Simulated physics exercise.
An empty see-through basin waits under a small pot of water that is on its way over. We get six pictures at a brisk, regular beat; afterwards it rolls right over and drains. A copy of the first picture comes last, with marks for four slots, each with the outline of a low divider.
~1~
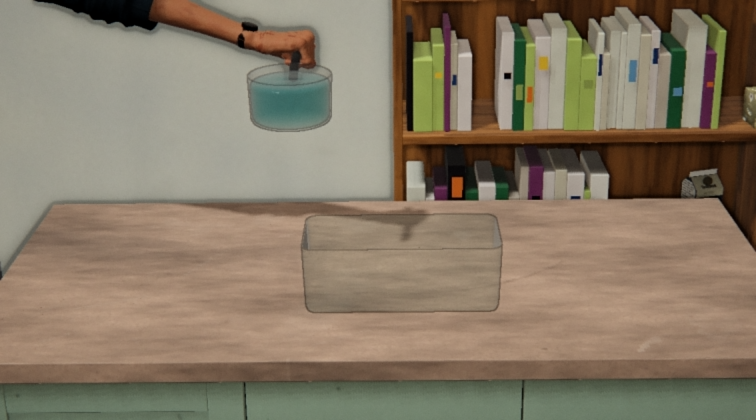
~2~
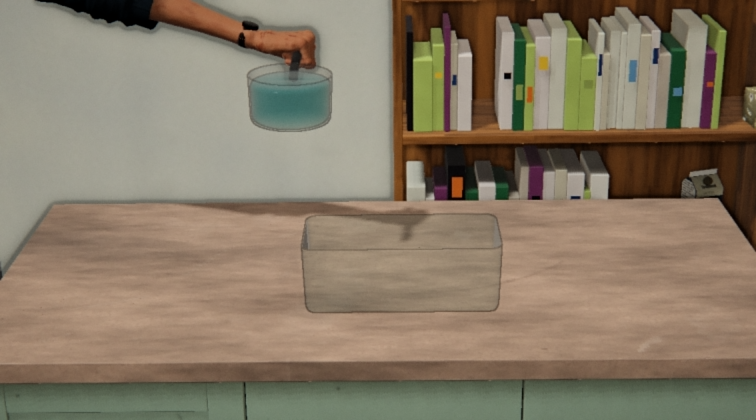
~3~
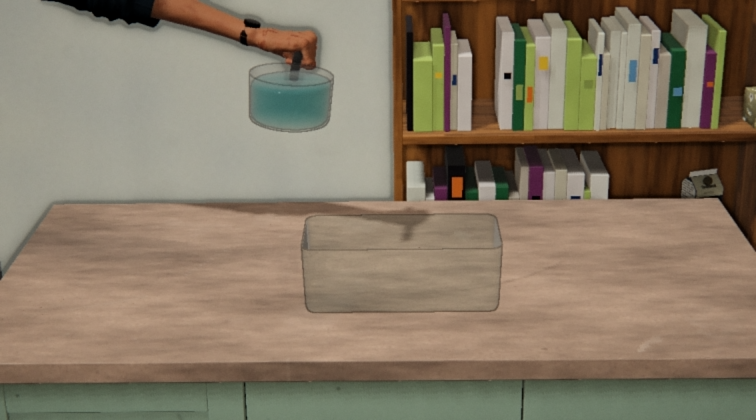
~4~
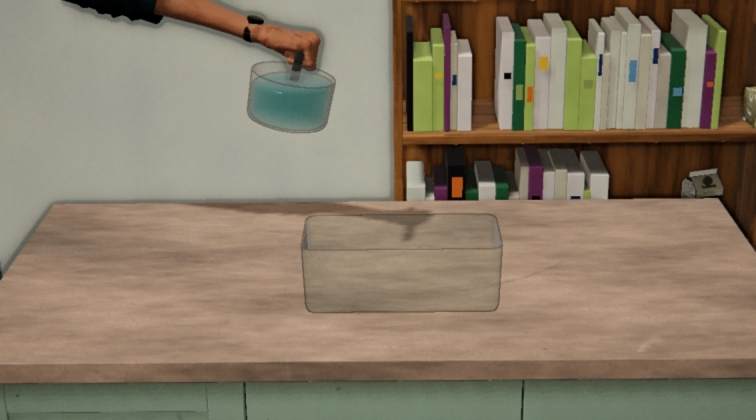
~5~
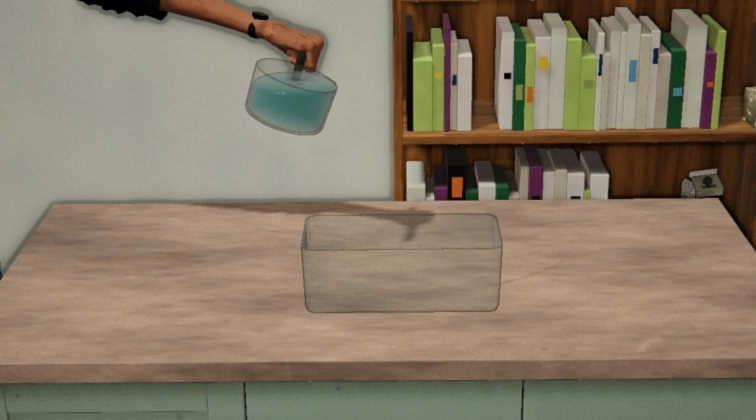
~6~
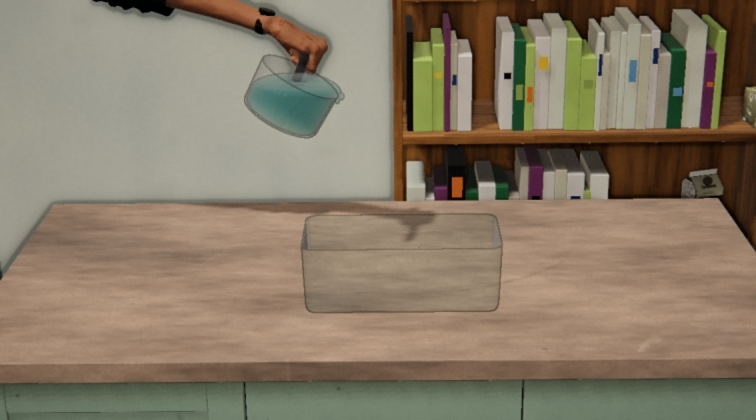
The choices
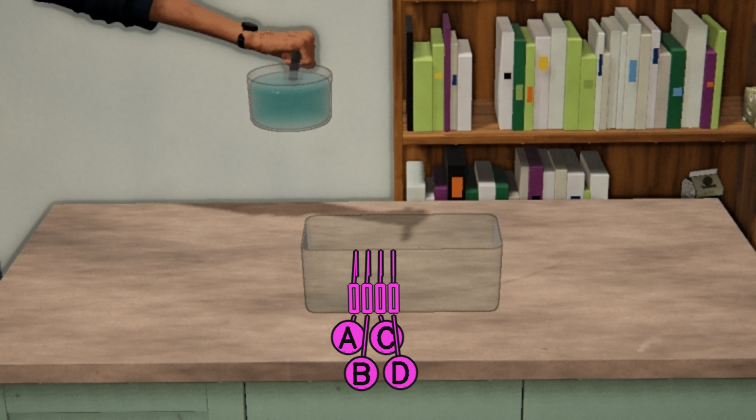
Above a wooden countertop near a bookshelf, a hand gradually tilting a clear pot of blue water rightward over an empty see-through basin.
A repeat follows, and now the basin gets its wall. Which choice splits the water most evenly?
Best: D.
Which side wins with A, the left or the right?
The right side.
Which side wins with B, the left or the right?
The right side.
In magenta, A at (354, 316); B at (367, 316); C at (380, 316); D at (393, 316).
Choosing A, about 7 % ends left of the wall and 91 % right of it.
Choosing B, about 10 % ends left of the wall and 88 % right of it.
Choosing C, about 28 % ends left of the wall and 70 % right of it.
Choosing D, about 48 % ends left of the wall and 50 % right of it.
